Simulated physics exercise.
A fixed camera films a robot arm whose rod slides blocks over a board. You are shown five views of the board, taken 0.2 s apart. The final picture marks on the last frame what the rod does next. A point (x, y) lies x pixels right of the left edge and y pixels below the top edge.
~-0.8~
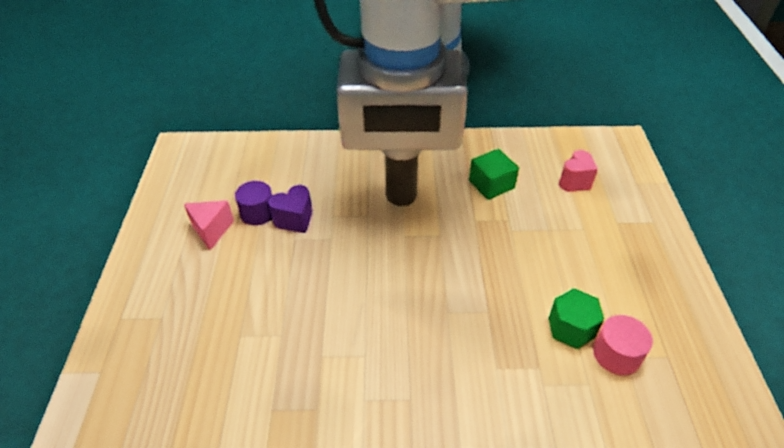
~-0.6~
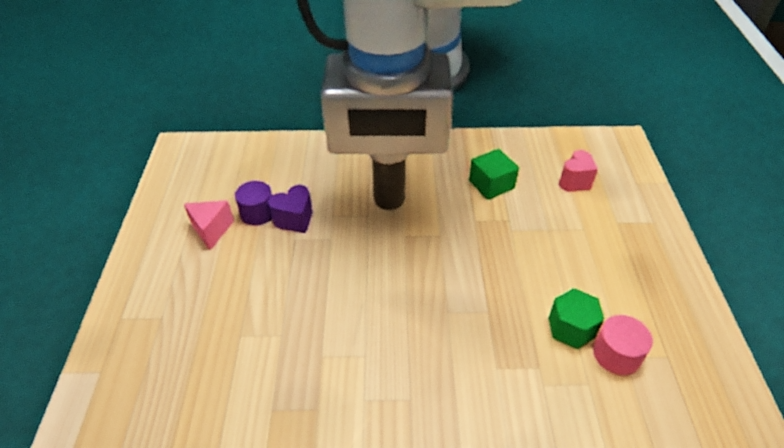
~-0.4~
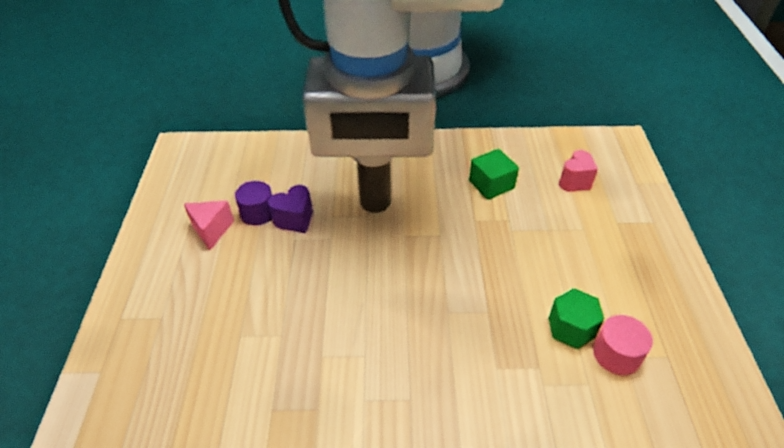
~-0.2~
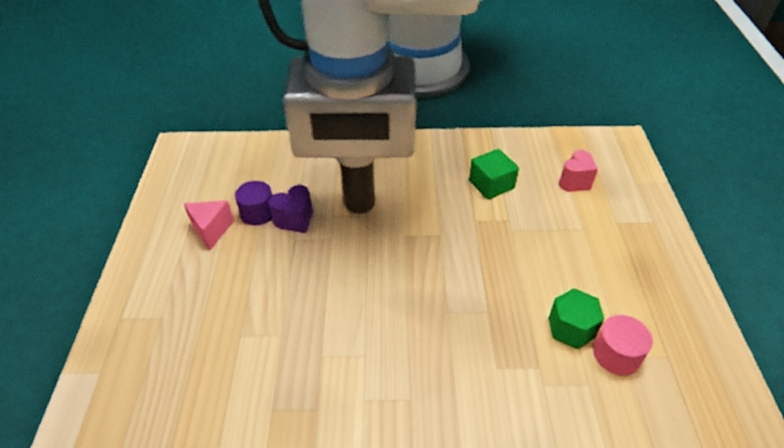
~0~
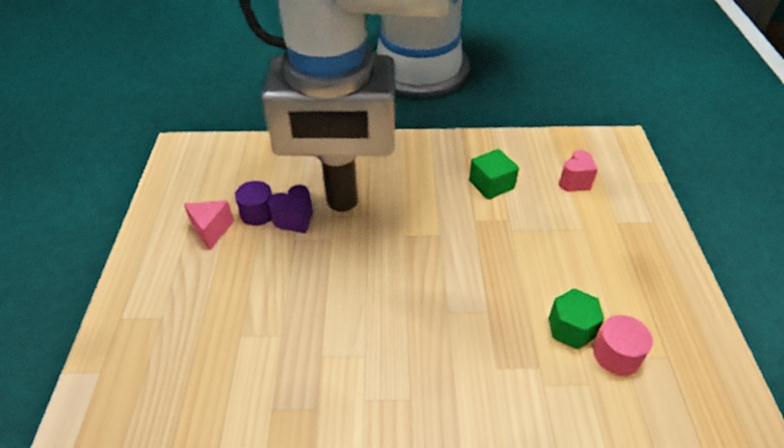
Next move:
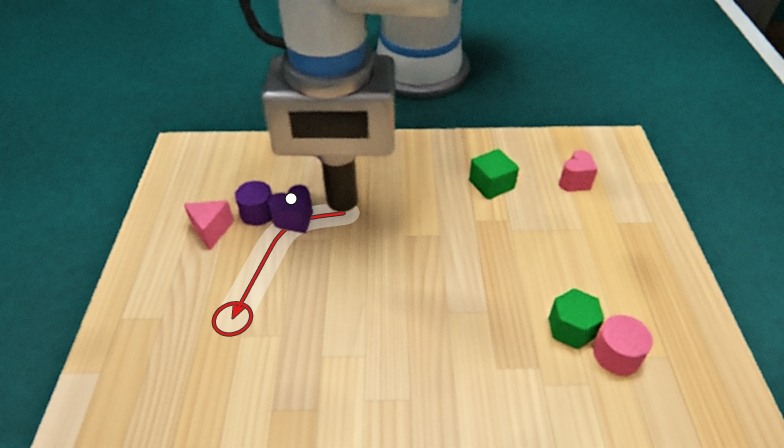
A robot arm moves its dark rod left above a wooden board while the colored blocks stay still.
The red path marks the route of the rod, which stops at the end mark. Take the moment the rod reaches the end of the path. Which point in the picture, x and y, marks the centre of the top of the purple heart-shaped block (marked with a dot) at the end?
It should be at about (239, 214).
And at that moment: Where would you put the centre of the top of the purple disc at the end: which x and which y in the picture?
I'd guess (234, 192).
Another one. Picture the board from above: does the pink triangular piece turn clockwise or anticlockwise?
Rotates counter-clockwise.
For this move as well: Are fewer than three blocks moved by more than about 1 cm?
Yes, that is how it ends up.
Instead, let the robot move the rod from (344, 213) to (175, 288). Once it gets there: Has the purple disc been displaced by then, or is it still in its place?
It's moved.
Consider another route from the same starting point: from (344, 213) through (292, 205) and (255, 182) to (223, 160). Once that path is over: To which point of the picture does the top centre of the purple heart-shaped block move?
Close to (265, 203).
Path on the board, from (344, 213) by way of (289, 227) and (260, 268) to (233, 319); the dot is on the purple heart-shaped block.
What follows on the original path. One third of the way, rod (286, 216); pink triangular piece (199, 210), turned 25° anticlockwise; purple disc (235, 192); purple heart-shaped block (250, 211).
Two thirds of the way, rod (256, 258); pink triangular piece (199, 210), turned 30° anticlockwise; purple disc (234, 192); purple heart-shaped block (239, 214), turned 10° clockwise.
At the end, rod (228, 308); pink triangular piece (199, 210), turned 30° anticlockwise; purple disc (234, 192); purple heart-shaped block (239, 214), turned 10° clockwise.
